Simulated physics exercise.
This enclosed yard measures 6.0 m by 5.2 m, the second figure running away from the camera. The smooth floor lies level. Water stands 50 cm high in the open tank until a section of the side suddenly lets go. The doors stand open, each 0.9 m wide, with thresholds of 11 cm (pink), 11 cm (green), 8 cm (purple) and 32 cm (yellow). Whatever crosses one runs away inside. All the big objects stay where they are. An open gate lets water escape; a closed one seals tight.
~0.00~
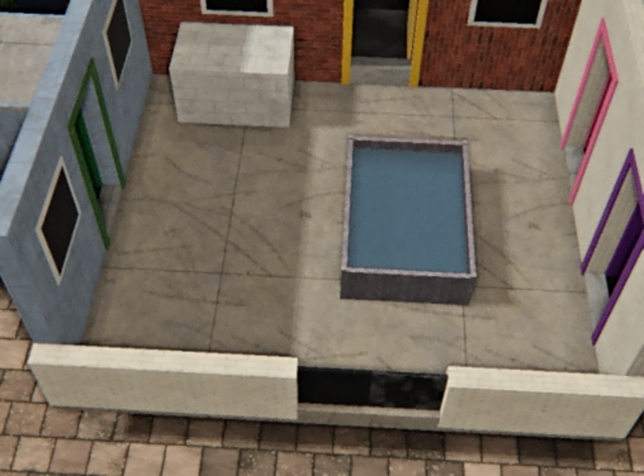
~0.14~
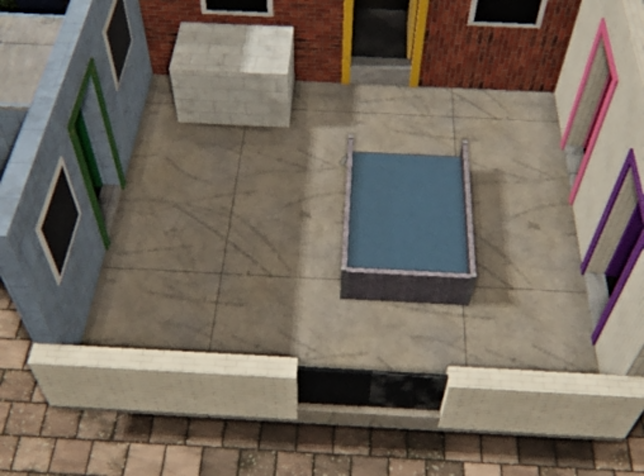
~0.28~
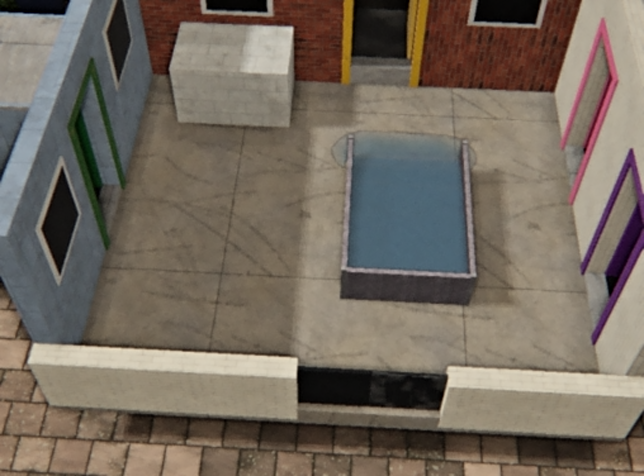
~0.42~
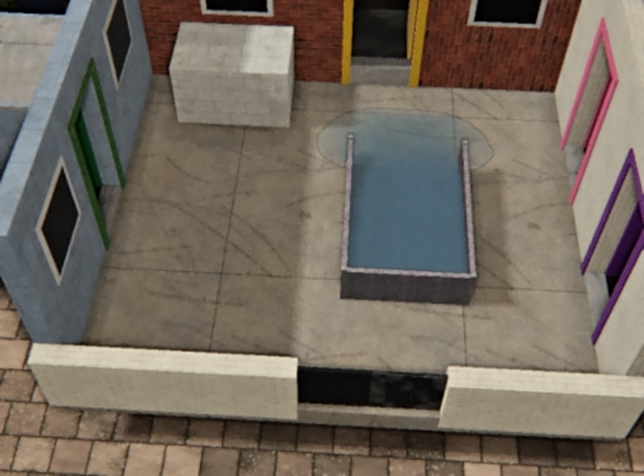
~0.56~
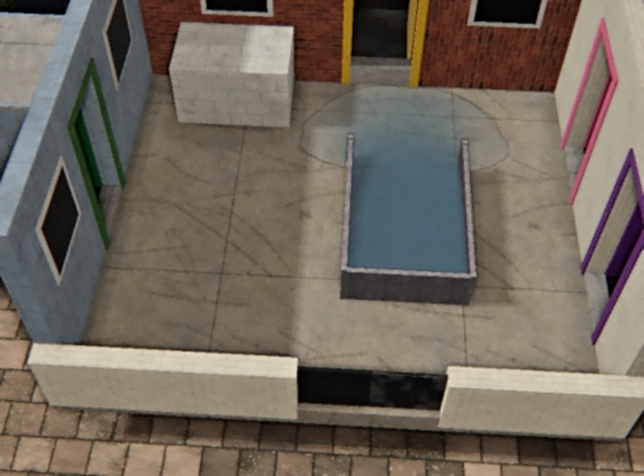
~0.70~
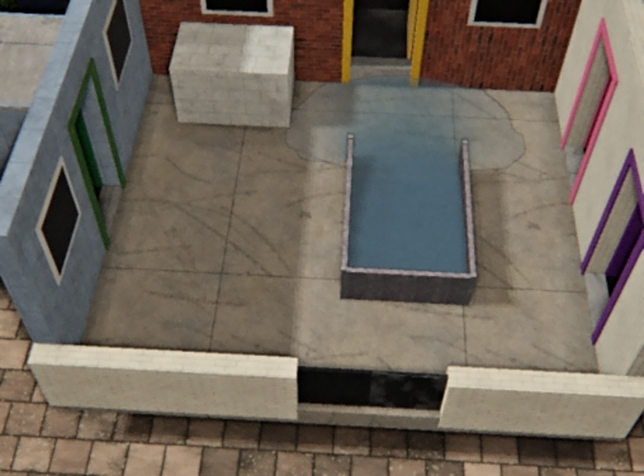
At first, a rectangular open tank of blue water stands full and still on the grey floor of a walled yard. Then its far side is gone, and water pours out through the gap, spreading across the floor in a thin, widening, rounded sheet towards the brick wall and yellow-framed doorway.
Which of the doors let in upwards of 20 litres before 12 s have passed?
The water let in: At the pink door it stays under the limit; at the green door it keeps below the limit; at the purple door it stays under the limit; at the yellow door it does not reach the limit.
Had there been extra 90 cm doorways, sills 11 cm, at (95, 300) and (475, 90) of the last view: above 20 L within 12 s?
In that order: Below, past it.
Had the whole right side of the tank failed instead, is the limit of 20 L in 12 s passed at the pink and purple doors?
Then: Pink over, purple past it.
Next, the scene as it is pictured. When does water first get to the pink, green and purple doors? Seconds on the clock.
Arrival: Pink 2.2 s, green 5.0 s, purple 3.2 s.
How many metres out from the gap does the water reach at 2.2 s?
About 2.6 m.
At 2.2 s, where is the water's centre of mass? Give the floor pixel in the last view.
Near (406, 159).
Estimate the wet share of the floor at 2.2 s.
Near 20 per cent is wet.
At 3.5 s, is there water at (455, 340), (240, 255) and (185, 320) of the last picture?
In that order: Not reached, wet, not reached.
After 1.4 s water covers 20 % of the floor and is deepest (32 cm) near (404, 92); pink door not reached, green door not reached, purple door not reached, yellow door 30 cm at the sill, 0 L in.
After 2.2 s water covers 20 % of the floor and is deepest (34 cm) near (308, 88); pink door 4 cm at the sill, 0 L in, green door not reached, purple door not reached, yellow door 29 cm at the sill, 0 L in.
After 3.5 s water covers 55 % of the floor and is deepest (23 cm) near (549, 99); pink door 11 cm at the sill, 0 L in, green door not reached, purple door 3 cm at the sill, 0 L in, yellow door 19 cm at the sill, 0 L in.
After 7.0 s water covers 90 % of the floor and is deepest (13 cm) near (540, 336); pink door 8 cm at the sill, 2 L in, green door 4 cm at the sill, 0 L in, purple door 7 cm at the sill, 0 L in, yellow door 7 cm at the sill, 0 L in.
After 12.0 s water covers 95 % of the floor and is deepest (12 cm) near (152, 81); pink door 5 cm at the sill, 2 L in, green door 7 cm at the sill, 0 L in, purple door 6 cm at the sill, 4 L in, yellow door 4 cm at the sill, 0 L in.
